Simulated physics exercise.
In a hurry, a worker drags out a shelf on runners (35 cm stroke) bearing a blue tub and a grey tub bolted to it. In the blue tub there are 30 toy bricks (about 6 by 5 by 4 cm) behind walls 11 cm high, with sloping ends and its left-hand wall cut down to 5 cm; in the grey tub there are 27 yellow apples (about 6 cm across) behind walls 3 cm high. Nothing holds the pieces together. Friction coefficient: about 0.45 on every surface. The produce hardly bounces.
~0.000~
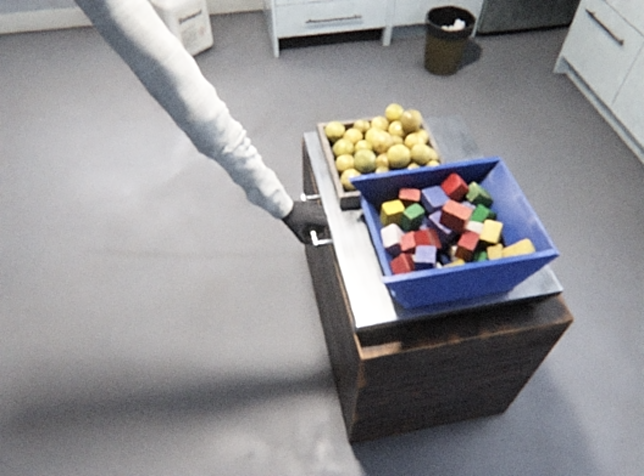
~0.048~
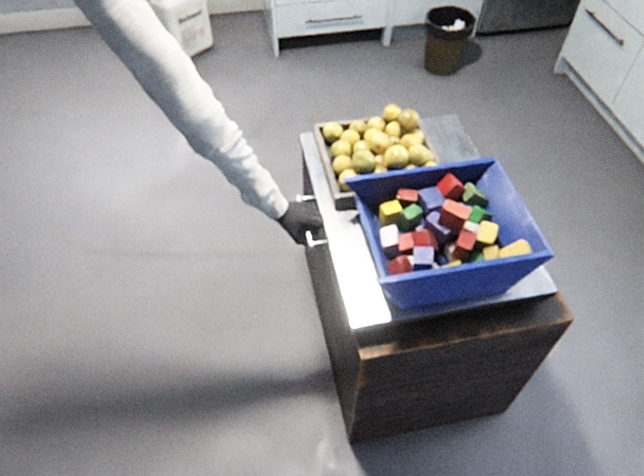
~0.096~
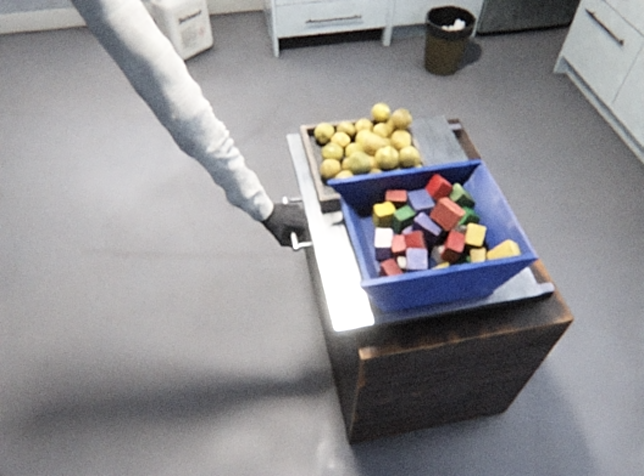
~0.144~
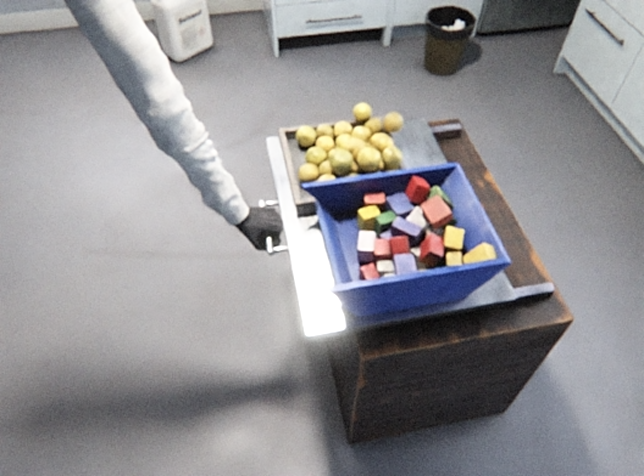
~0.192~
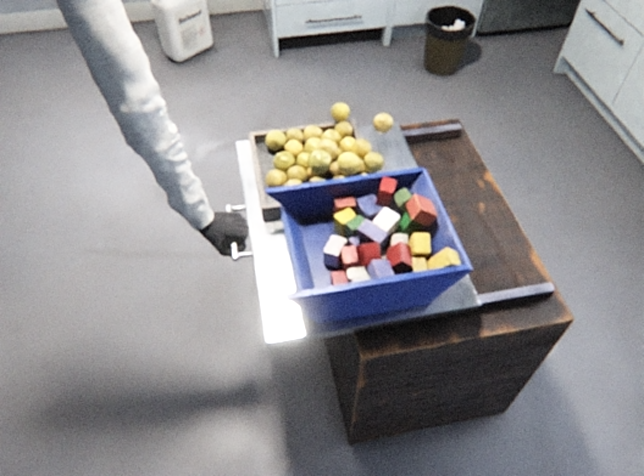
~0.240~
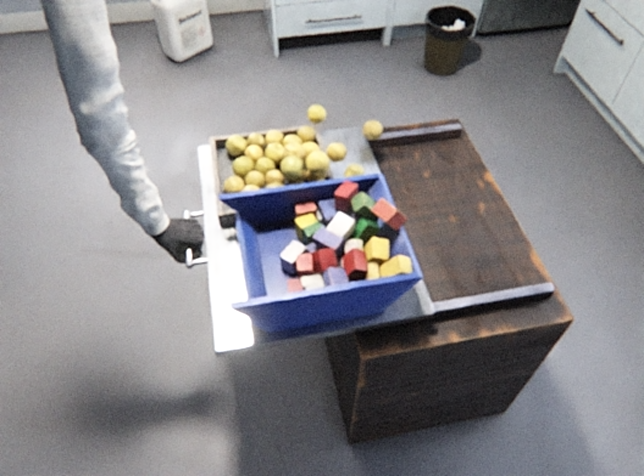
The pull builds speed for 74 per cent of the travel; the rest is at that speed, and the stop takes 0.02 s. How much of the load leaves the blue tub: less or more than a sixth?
Over a sixth of the toy bricks leave the blue tub.
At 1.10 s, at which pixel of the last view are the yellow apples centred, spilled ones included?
Near (262, 168).
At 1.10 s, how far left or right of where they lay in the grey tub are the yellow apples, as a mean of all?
About 4 cm to the left.
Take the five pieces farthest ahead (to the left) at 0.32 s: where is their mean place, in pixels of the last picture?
Near (223, 204).
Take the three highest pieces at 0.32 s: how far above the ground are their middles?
Some 80 cm up.
After 0.24 s, the shelf hits its stop.
After 0.32 s, blue tub 30 in, 0 out and grey tub 23 in, 4 out.
After 0.44 s, blue tub 28 in, 2 out and grey tub 21 in, 6 out.
After 0.66 s, blue tub 23 in, 7 out and grey tub 20 in, 7 out.
Outcome (at 1.10 s), blue tub 22 in, 8 out and grey tub 20 in, 7 out. Asked share, 8 of 30, 27 per cent.
